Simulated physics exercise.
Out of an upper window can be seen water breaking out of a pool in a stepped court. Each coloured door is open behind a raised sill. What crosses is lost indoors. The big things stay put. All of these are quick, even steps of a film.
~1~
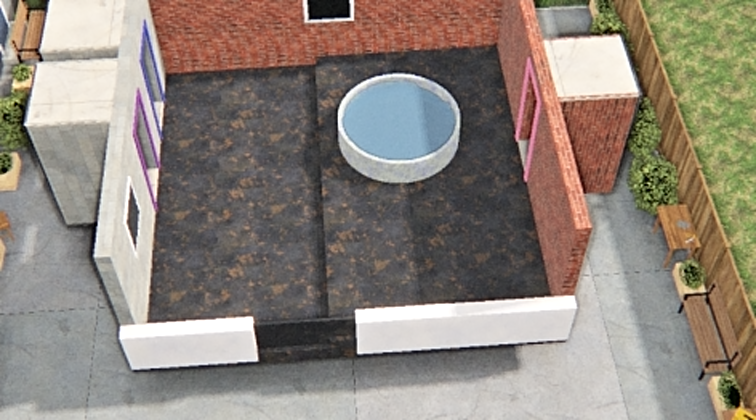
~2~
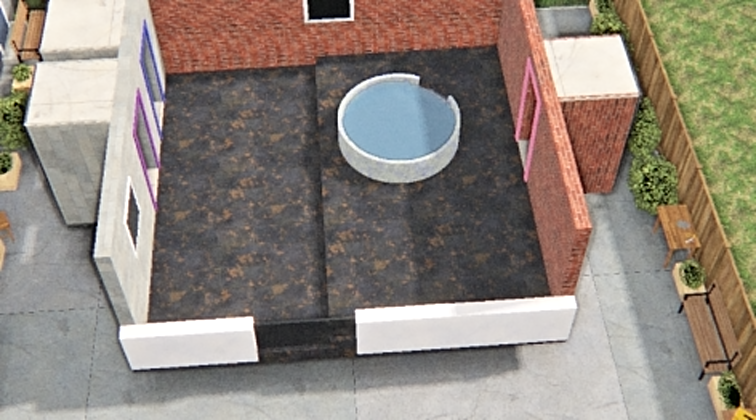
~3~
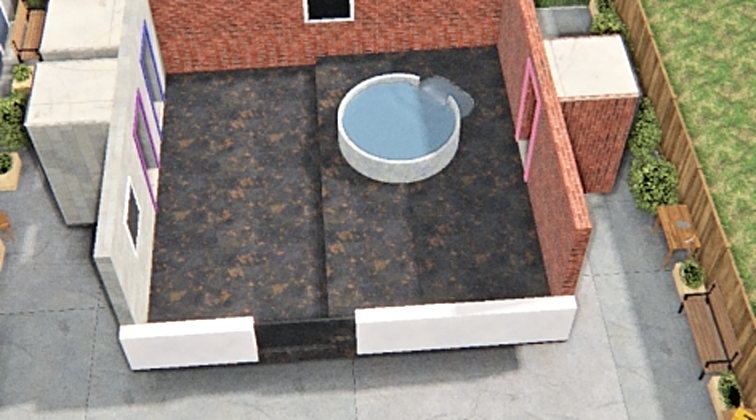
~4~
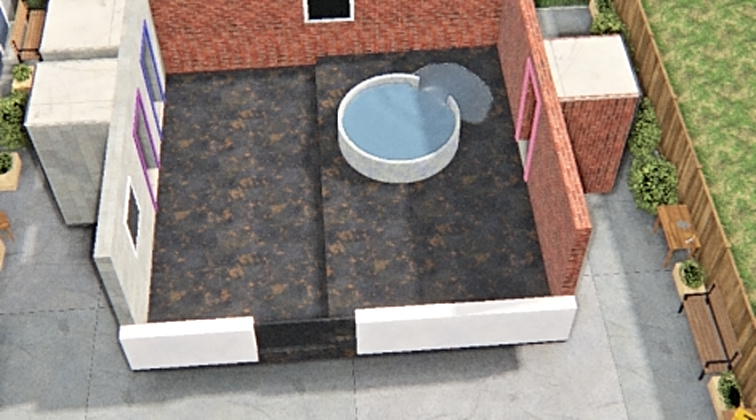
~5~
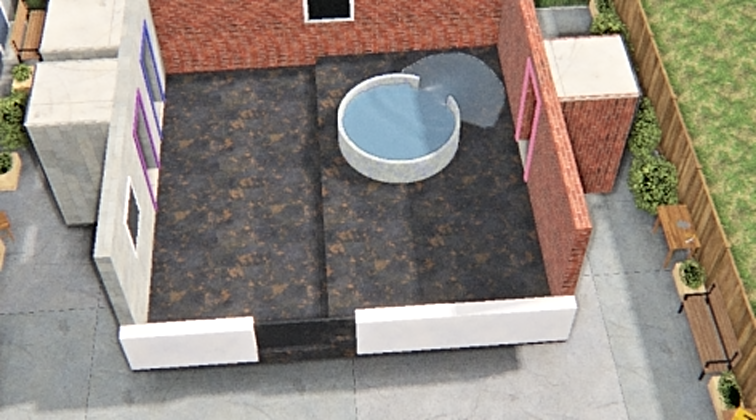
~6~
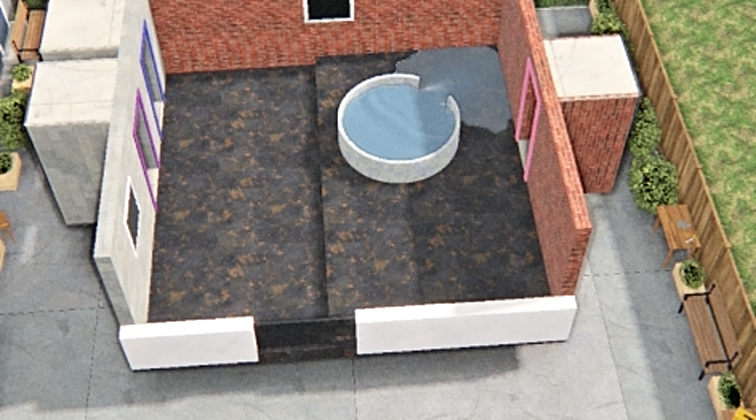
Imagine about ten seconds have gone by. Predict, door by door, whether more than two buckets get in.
Outcome: The purple door keeps inside the limit. The pink door keeps inside the limit. The blue door keeps inside the limit.
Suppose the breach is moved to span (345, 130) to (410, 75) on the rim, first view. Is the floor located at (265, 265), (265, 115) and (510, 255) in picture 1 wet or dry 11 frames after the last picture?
First unwetted, second soaked, third unwetted.
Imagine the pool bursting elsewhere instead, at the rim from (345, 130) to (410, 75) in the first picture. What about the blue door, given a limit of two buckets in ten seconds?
Well, blue door overshoots, as far as I can tell.
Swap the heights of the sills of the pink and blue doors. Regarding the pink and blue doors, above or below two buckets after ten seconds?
Pink door: Remains below; blue door: Rises above.
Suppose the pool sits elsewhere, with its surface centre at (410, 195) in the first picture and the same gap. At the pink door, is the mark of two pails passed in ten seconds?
Pink door passes that mark.
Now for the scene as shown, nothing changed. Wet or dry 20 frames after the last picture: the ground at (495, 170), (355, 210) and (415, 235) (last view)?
Lab note, in the order given: Wet through, unwetted, unwetted.
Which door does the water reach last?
I say the purple door.
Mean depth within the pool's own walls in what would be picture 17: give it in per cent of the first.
About 68 per cent.
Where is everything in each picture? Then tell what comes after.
In the first picture, the round tank at (399, 120) is whole and still.
In the second picture, the front is at a hidden place, out from the gap on the round tank's far side.
In the third picture, the front is at (470, 104), out from the gap on the round tank's far side.
In the fourth picture, the front is at (454, 67), out from the gap on the round tank's far side.
In the fifth picture, water pours out on the round tank's far side and has run to (467, 58).
In the sixth picture, water pours out on the round tank's far side and has run to (482, 49).
A moment on, water covers 10 % of the floor; the purple door not reached, the pink door not reached, the blue door not reached.
Next, water covers 10 % of the floor; the purple door not reached, the pink door wet at the sill, nothing in, the blue door not reached.
Then, water covers 25 % of the floor; the purple door not reached, the pink door wet at the sill, nothing in, the blue door not reached.
Later, water covers 55 % of the floor; the purple door not reached, the pink door wet at the sill, nothing in, the blue door wet at the sill, nothing in.
In the end, water covers 80 % of the floor; the purple door wet at the sill, nothing in, the pink door under two buckets in, the blue door wet at the sill, nothing in.
